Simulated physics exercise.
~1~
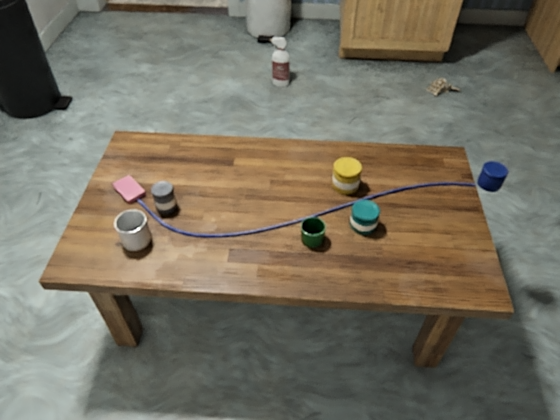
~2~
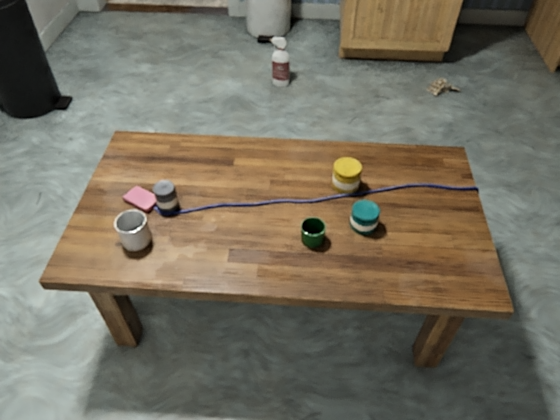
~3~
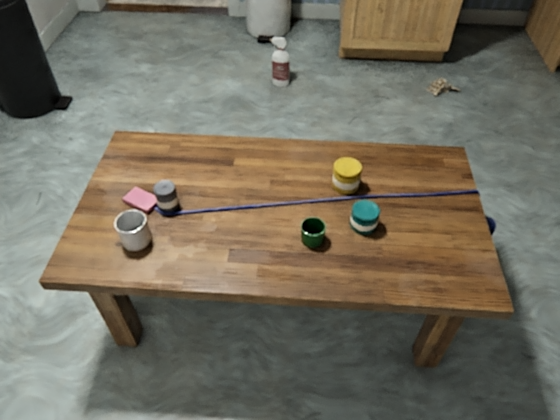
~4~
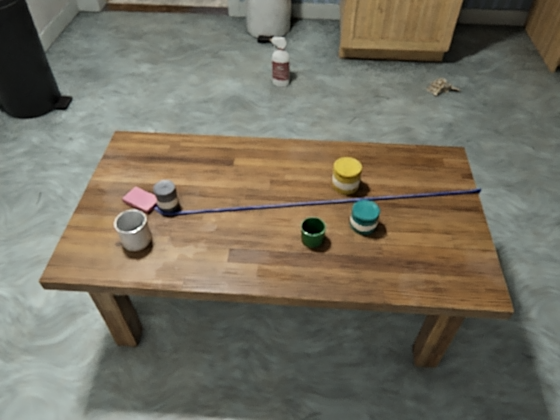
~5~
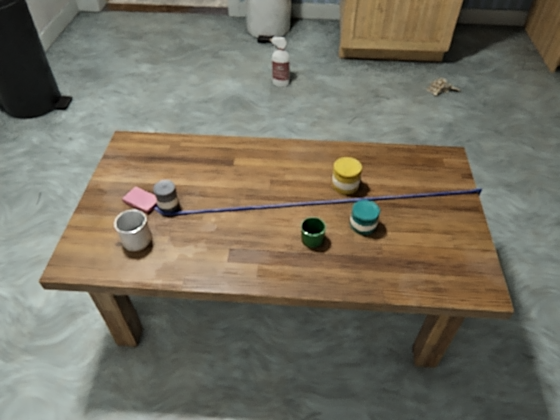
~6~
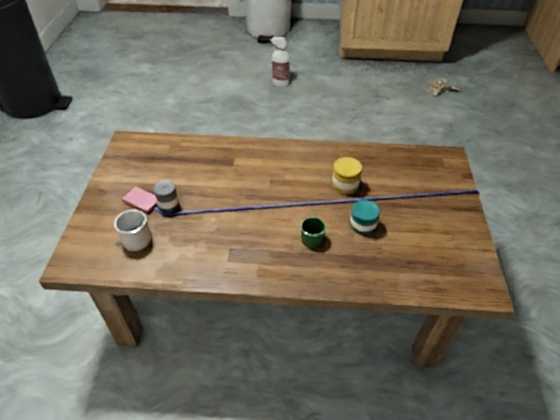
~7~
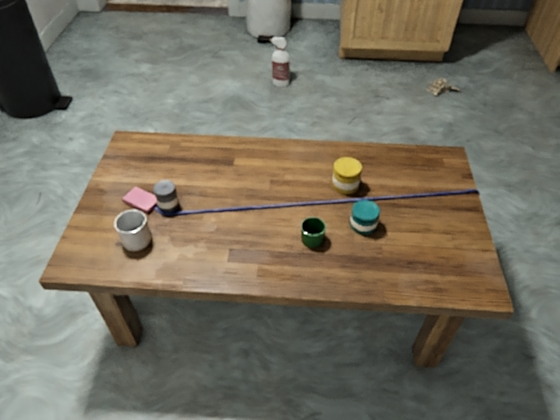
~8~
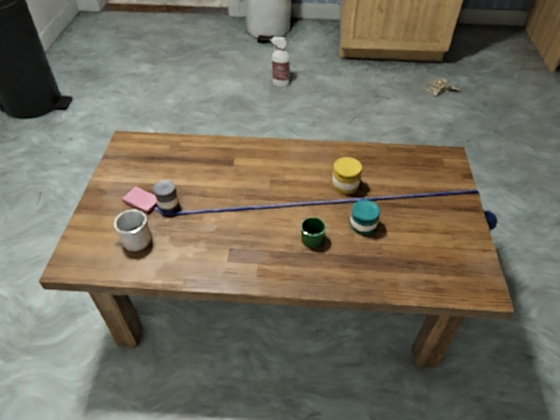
A wooden table stands on a mottled grey floor, seen from above and in front by a still camera. On the left sit a pink phone, a grey canister and a white mug, with a green mug, a yellow tin and a teal canister toward the right. A blue cable curves across the top from the phone to a blue speaker just off the right edge. The speaker drops out of sight, and the cable pulls nearly straight, drawing the phone a short way right toward the grey canister. The speaker briefly reappears beside the table edge, then goes out of view while the cable stays taut. At the end it shows again below the tabletop's right edge, with the phone still on the table.
